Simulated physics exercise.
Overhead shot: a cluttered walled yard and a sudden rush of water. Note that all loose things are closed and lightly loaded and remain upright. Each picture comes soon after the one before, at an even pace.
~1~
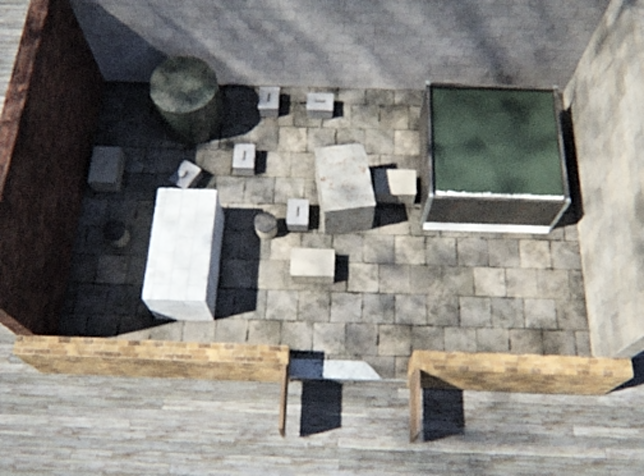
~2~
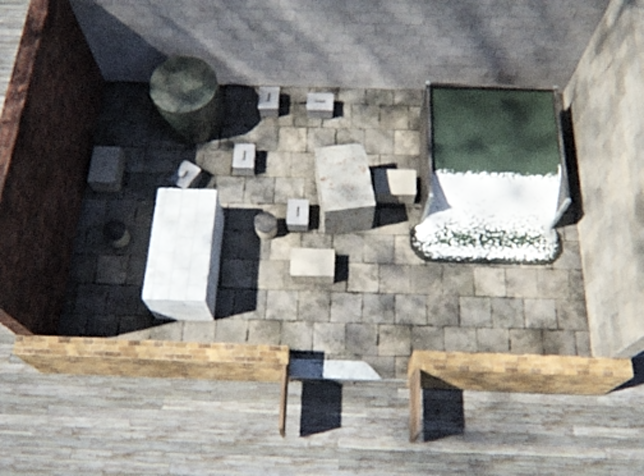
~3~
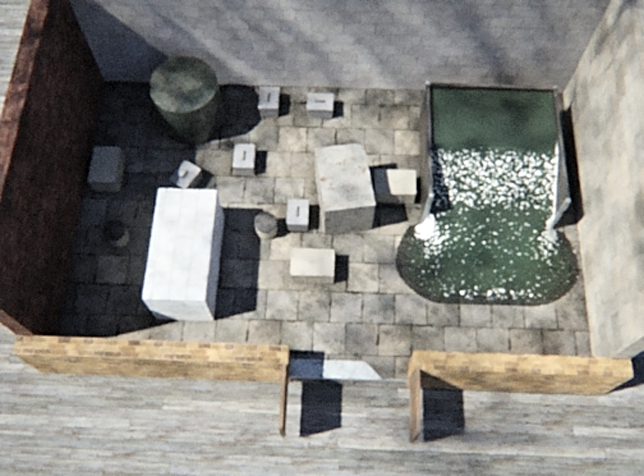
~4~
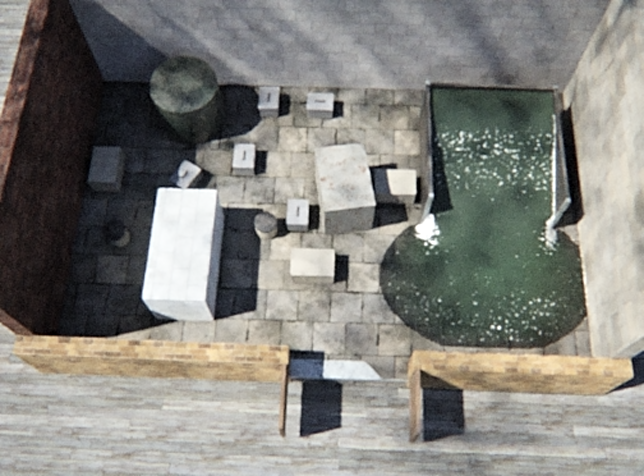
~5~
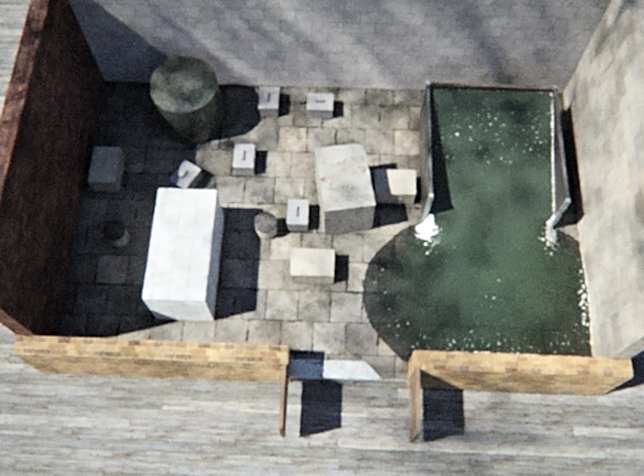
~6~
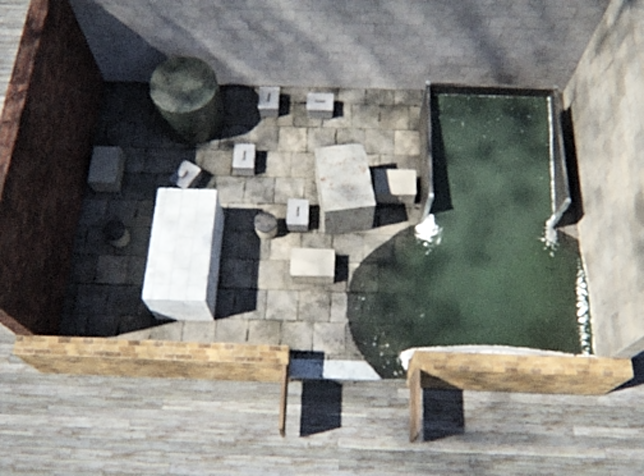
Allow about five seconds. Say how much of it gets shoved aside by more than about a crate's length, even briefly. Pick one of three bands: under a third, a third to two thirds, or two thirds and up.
A third to two thirds.
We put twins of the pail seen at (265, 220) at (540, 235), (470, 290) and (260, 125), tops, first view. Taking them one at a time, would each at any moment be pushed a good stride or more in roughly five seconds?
Taking them one at a time: Goes the distance; goes the distance; falls short.
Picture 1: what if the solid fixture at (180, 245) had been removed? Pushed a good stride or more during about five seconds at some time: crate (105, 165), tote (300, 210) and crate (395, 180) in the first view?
Taking them one at a time: The first traveled far, the second traveled far, the third remained nearby.
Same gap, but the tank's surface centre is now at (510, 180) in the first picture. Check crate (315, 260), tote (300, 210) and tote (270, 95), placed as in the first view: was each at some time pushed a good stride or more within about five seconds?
In order: Went well off, went well off, remained close by.
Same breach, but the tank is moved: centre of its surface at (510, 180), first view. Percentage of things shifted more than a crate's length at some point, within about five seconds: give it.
Close to 40 in a hundred.
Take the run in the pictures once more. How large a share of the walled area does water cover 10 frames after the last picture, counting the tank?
About 40 in a hundred.
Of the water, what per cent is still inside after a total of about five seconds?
84 %.
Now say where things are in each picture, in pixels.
In the first frame, a tote at (185, 175), on the bottom; a crate at (104, 164), on the bottom; 0 of 10 have shifted.
In the second frame, a tote at (185, 175), on the bottom; a crate at (104, 164), on the bottom; 0 of 10 have shifted.
In the third frame, a tote at (185, 175) rests on the ground; a crate at (104, 164), on the bottom; 0 of 10 have shifted.
In the fourth frame, a tote at (185, 175) rests on the ground; a crate at (104, 164) rests on the ground; 0 of 10 have shifted.
In the fifth frame, a tote at (185, 175), on the bottom; a crate at (104, 164) rests on the ground; 0 of 10 have shifted.
In the sixth frame, a tote at (185, 175), on the bottom; a crate at (104, 164), on the bottom; 0 of 10 have shifted.
A moment on, 0 of 10 are well off their spots; 0 afloat.
Next, 0 of 10 are well off their spots; 0 afloat.
Later, 1 of 10 are well off their spots; 1 afloat.
In the end, 4 of 10 are well off their spots, and 4 have been at some point; 1 afloat.
